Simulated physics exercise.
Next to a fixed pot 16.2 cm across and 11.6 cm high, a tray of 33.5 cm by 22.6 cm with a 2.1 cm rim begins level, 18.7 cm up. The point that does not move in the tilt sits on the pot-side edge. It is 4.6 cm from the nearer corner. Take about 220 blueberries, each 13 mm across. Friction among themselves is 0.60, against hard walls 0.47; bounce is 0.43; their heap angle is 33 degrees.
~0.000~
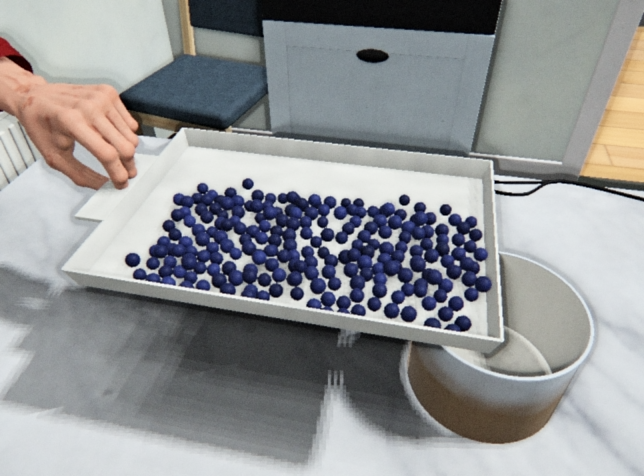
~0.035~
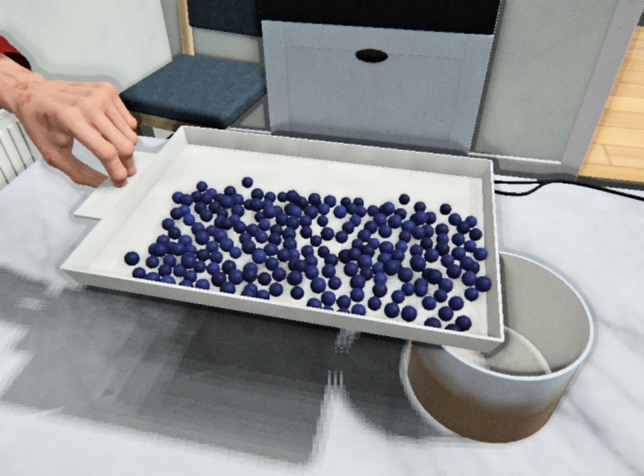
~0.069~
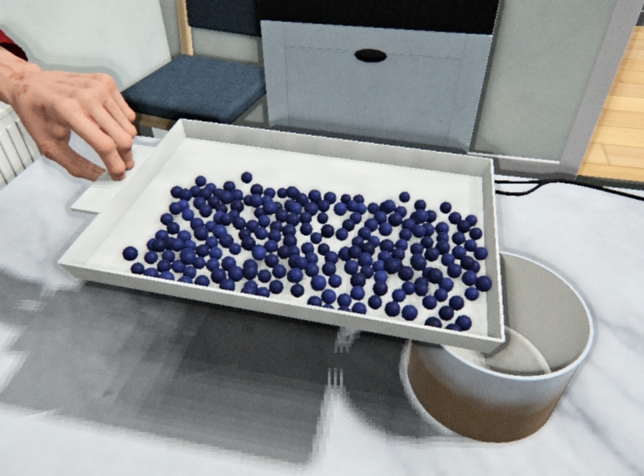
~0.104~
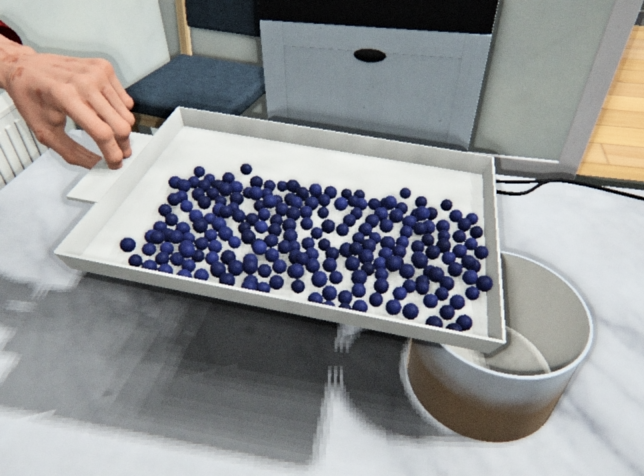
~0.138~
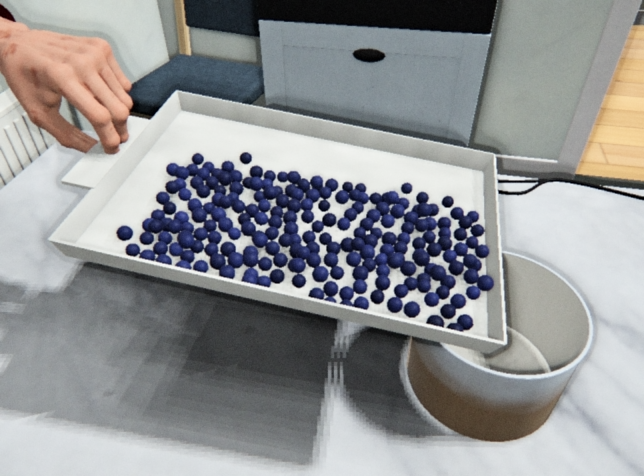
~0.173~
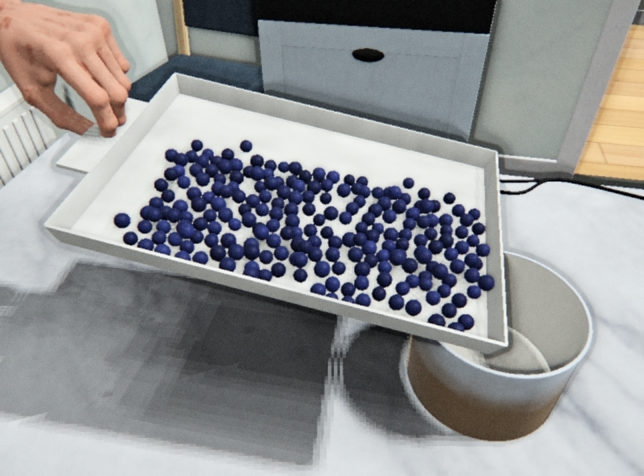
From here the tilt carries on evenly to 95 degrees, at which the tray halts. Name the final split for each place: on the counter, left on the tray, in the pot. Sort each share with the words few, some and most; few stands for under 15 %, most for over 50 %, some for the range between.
The shares come out as follows. Counter: Most. Tray: Few. Pot: Some.
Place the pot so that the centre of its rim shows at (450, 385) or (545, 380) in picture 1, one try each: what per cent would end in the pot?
Spot one: Some 35 per cent; spot two: Some 80 per cent.
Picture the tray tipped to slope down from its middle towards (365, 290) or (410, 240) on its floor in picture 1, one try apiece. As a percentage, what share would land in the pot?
Approximately 0 percent, then 60 percent.
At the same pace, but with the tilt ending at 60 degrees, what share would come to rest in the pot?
Around 0 %, I reckon.
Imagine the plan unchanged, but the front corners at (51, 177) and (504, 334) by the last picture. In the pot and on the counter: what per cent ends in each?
That works out as pot 60 and counter 40.
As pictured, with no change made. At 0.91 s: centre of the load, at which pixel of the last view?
Roughly (498, 233).
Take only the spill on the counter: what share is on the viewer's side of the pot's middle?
Roughly 100 percent of the spill.
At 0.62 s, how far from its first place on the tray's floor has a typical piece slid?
By then it sits near 5 cm from where it began.
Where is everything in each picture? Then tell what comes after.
The first picture shows tray tilt 0 degrees, front corners at (71, 266) and (495, 334); middle of the pieces at (307, 252); pot at (503, 307).
The second picture shows tray tilt 0 degrees, front corners at (70, 264) and (495, 334); middle of the pieces at (307, 251).
The third picture shows tray tilt 2 degrees, front corners at (67, 259) and (496, 334); middle of the pieces at (308, 249).
The fourth picture shows tray tilt 4 degrees, front corners at (64, 249) and (497, 335), lowest corner right front; middle of the pieces at (308, 244).
The fifth picture shows tray tilt 7 degrees, front corners at (59, 236) and (498, 336), lowest corner right front; middle of the pieces at (309, 237).
The sixth picture shows tray tilt 10 degrees, front corners at (54, 222) and (500, 338), lowest corner right front; middle of the pieces at (310, 231); pot at (502, 305). The tray's pace is about 90 degrees a second.
Then, at 0.62 s, tilt 51 degrees; the tray holds 100 %, the pot 0 %.
Then, at 0.91 s, tilt 78 degrees; the tray holds 95 %, the pot 0 %.
After 1.31 s, tilt 95 degrees; the tray holds 15 %, the pot 20 %.
At rest (2.3 s), counter 75 %, tray 0 %, pot 25 %.
